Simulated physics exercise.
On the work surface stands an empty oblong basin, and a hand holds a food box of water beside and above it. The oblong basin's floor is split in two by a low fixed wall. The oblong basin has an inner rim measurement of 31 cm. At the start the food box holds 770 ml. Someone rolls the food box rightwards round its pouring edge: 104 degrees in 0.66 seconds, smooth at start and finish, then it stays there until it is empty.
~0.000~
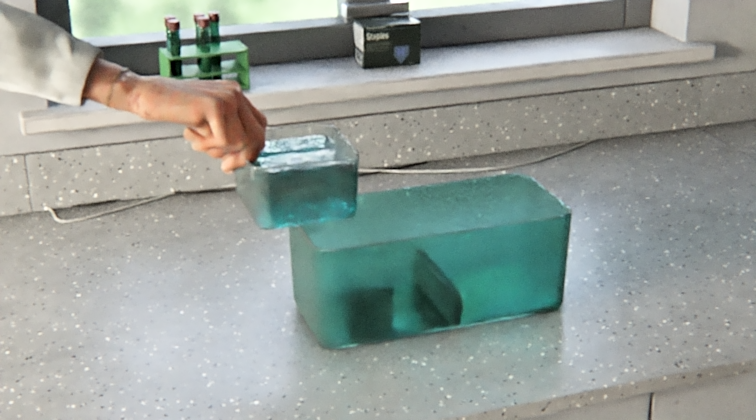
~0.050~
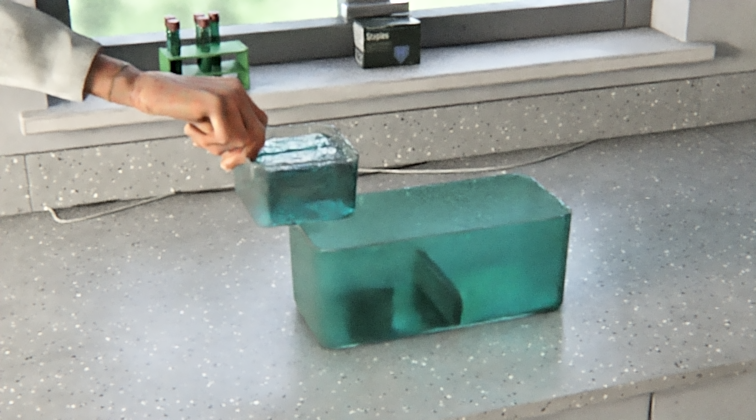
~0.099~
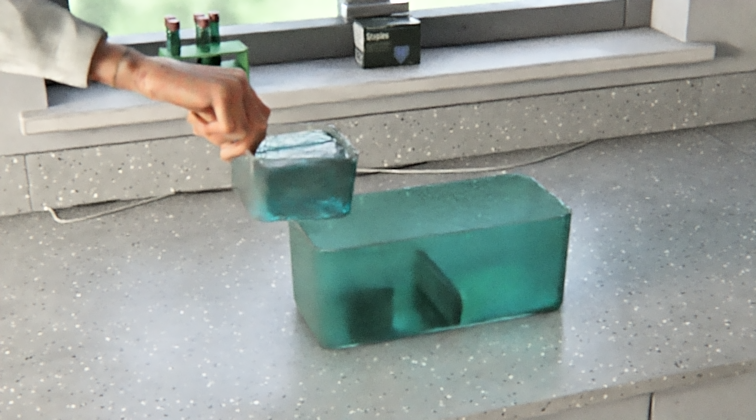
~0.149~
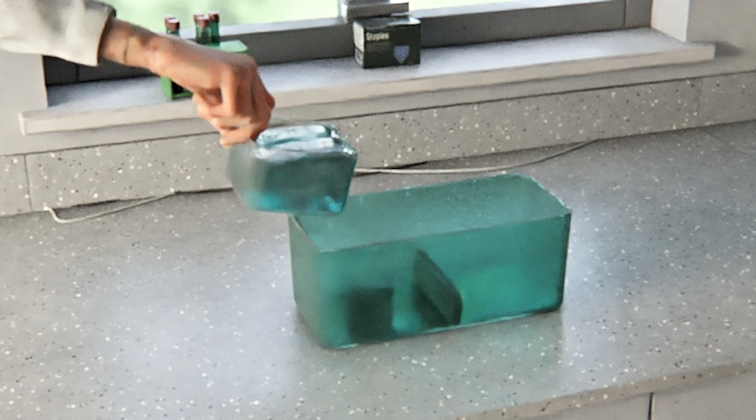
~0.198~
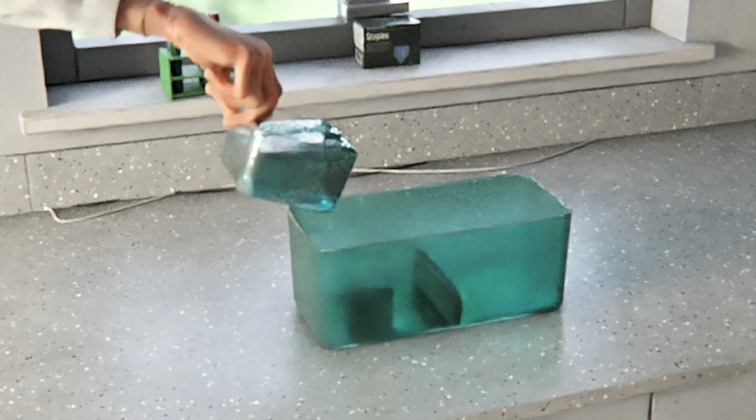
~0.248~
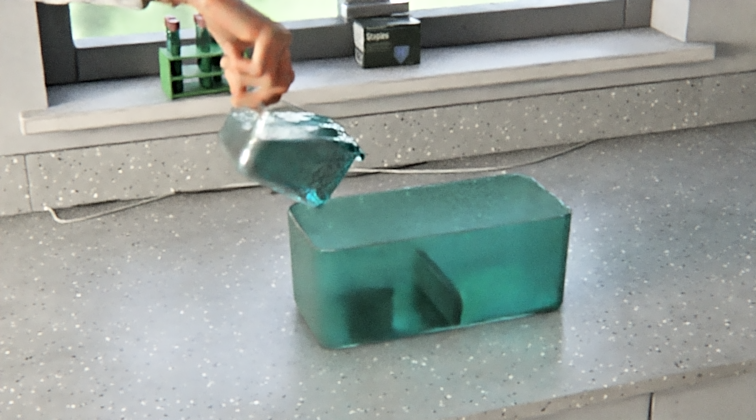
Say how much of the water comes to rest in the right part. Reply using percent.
About 46 per cent comes to rest there.
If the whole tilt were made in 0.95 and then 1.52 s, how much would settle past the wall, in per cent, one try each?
Result: 45 per cent, then 20 per cent.
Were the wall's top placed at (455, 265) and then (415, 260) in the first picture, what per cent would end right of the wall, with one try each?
Some 20 in a hundred, then some 70 in a hundred.
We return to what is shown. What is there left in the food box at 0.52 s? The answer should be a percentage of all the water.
I'd put it near 36 percent.
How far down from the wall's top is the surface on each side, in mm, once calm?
Left 24 mm, right 22 mm.
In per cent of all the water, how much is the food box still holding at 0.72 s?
Around 4 in a hundred is still there.
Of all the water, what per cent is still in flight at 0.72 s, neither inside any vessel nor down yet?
In-air share: About 10 %.
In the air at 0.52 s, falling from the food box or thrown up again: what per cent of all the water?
It comes to roughly 46 per cent.
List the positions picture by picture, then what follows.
The first frame shows tilt 0°; pouring edge (345, 141); surface from (242, 160) to (342, 148); the oblong basin's rim runs from (301, 229) to (550, 194); the wall's top is at (436, 271).
The second frame shows tilt 1°; pouring edge (345, 141); surface from (243, 159) to (342, 146).
The third frame shows tilt 6°; pouring edge (345, 141); surface from (241, 156) to (342, 142).
The fourth frame shows tilt 13°; pouring edge (345, 141); surface from (240, 151) to (342, 137).
The fifth frame shows tilt 21°; pouring edge (344, 141); surface from (237, 142) to (343, 133); 1 per cent is over the edge.
The sixth frame shows tilt 32°; pouring edge (344, 142); surface from (235, 129) to (341, 132); 4 per cent is over the edge.
By 0.52 s the tilt is 93° and 37 per cent is still to pour, 17 is left of the wall and 0 right of it.
By 0.72 s the tilt is 104° and 4 per cent is still to pour, 30 is left of the wall and 56 right of it.
By 0.93 s the tilt is 104° and 0 per cent is still to pour, 42 is left of the wall and 46 right of it.
By 1.16 s the tilt is 104° and 0 per cent is still to pour, 50 is left of the wall and 47 right of it.
At rest 50 per cent lies left of the wall, 46 right of it and 4 outside.
